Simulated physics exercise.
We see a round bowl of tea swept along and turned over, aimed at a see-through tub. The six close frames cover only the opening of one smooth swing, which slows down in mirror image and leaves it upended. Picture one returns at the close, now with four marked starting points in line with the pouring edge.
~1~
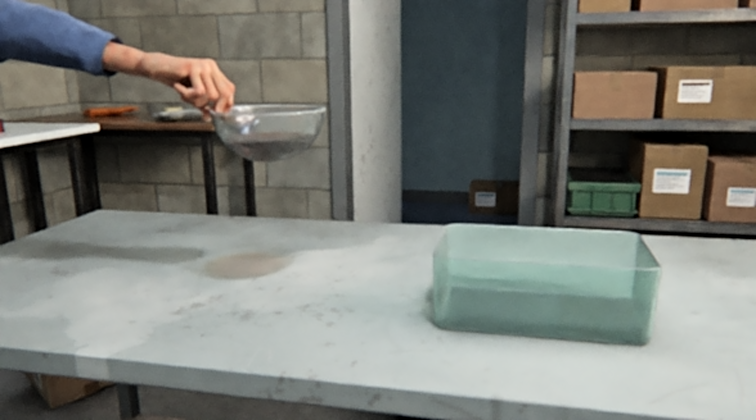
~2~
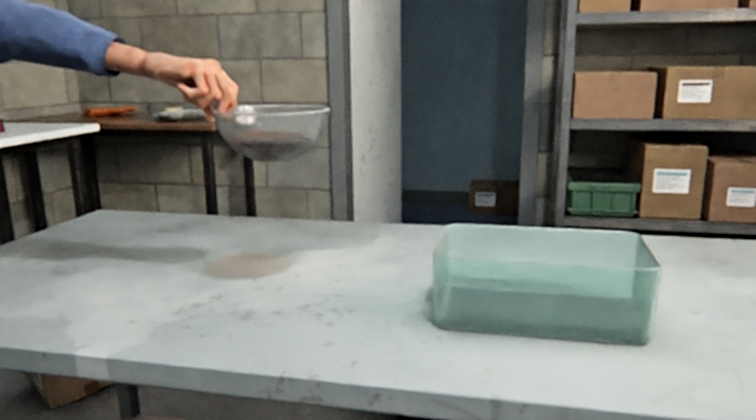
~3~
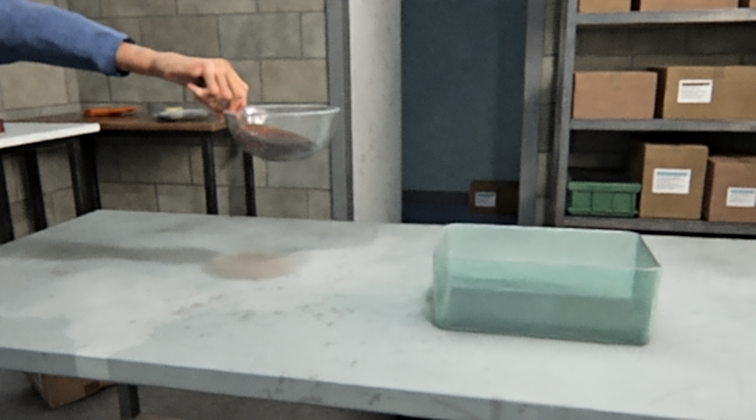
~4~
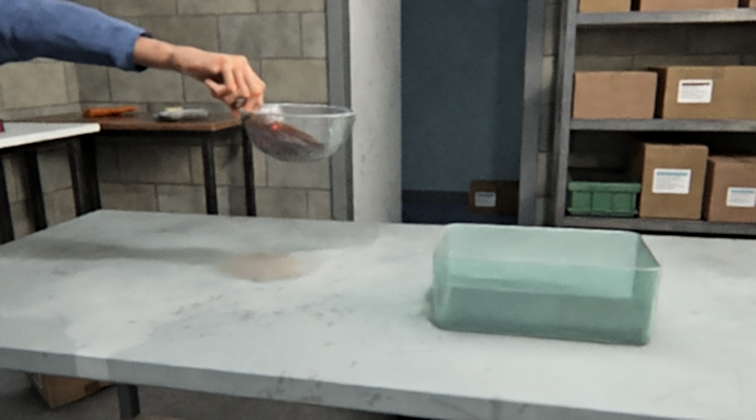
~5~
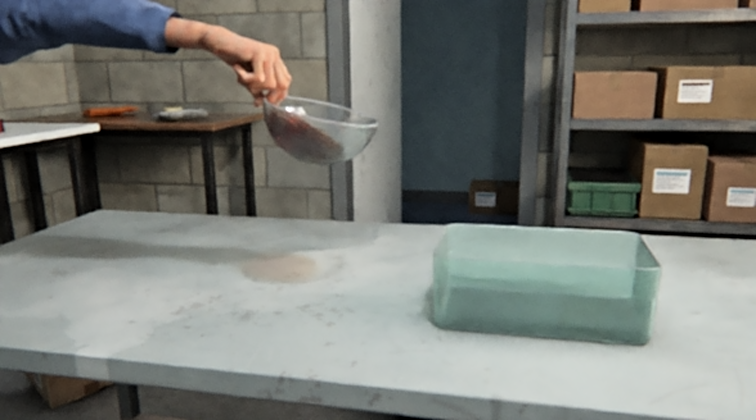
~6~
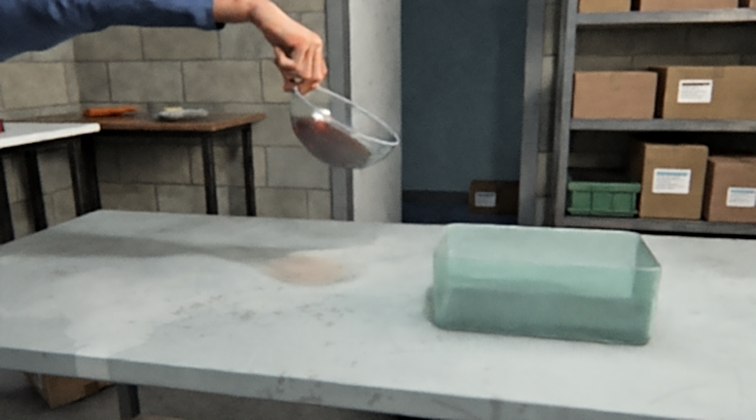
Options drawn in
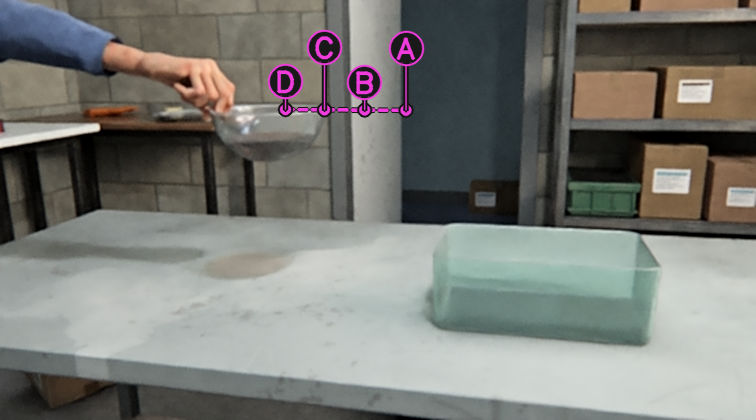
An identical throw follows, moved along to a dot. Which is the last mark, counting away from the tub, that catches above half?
D is the one.
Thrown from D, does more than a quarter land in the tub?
Yes, clearly.
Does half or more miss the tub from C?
No, that is safe.
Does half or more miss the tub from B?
No.
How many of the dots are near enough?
All of the four.
On the marked copy, A at (406, 110); B at (364, 110); C at (324, 109); D at (285, 109).
With A, about 93 % lands in the tub, 5 % falls short.
With B, about 86 % lands in the tub, 6 % falls short and 8 % goes beside or beyond.
With C, about 86 % lands in the tub, 4 % falls short and 9 % goes beside or beyond.
With D, about 70 % lands in the tub, 23 % falls short and 7 % goes beside or beyond.
